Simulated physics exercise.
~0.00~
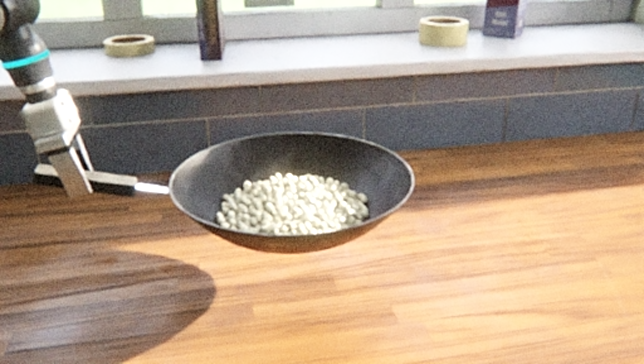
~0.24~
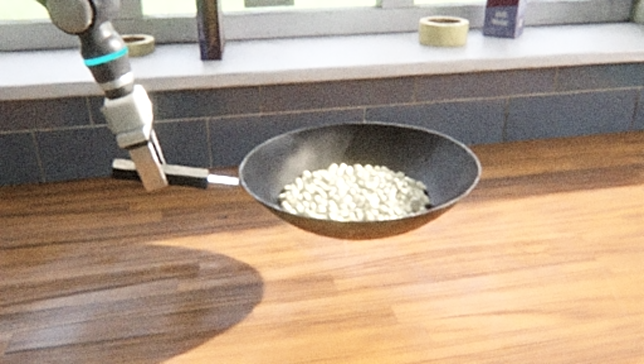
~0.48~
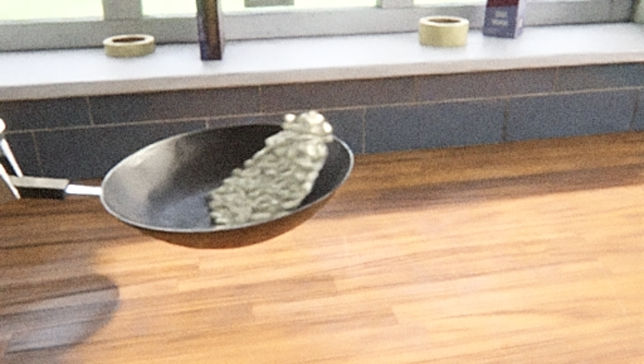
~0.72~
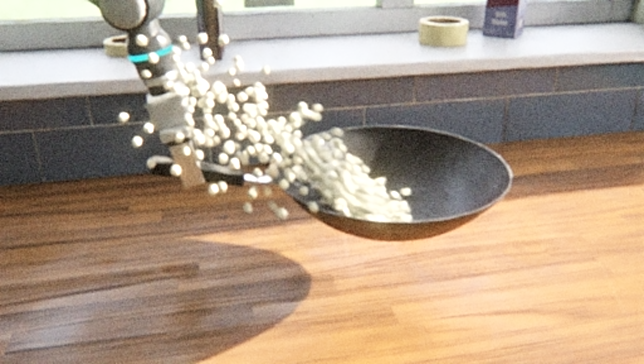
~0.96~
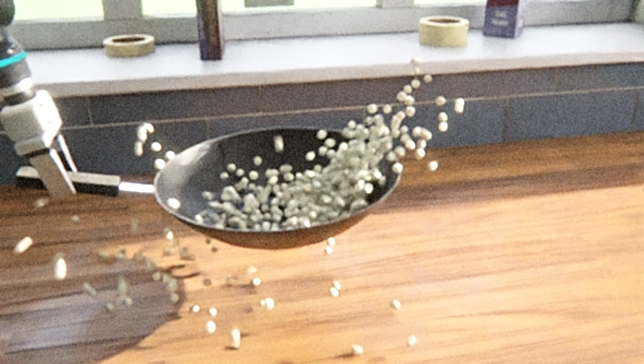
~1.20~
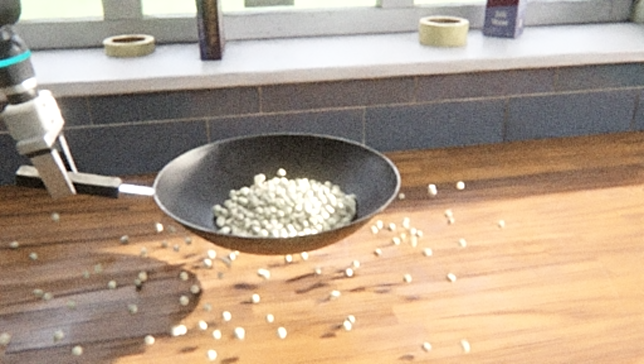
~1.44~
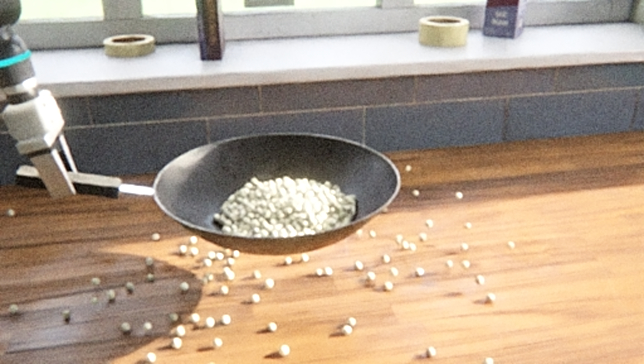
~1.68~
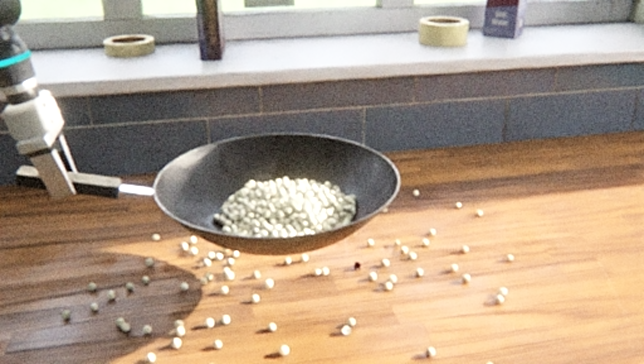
A robot arm holding a black wok of small whitish beads jerked it right, left and right again, flinging many into the air, then drew it back left and stopped, leaving most beads heaped inside and plenty scattered across the wooden counter.
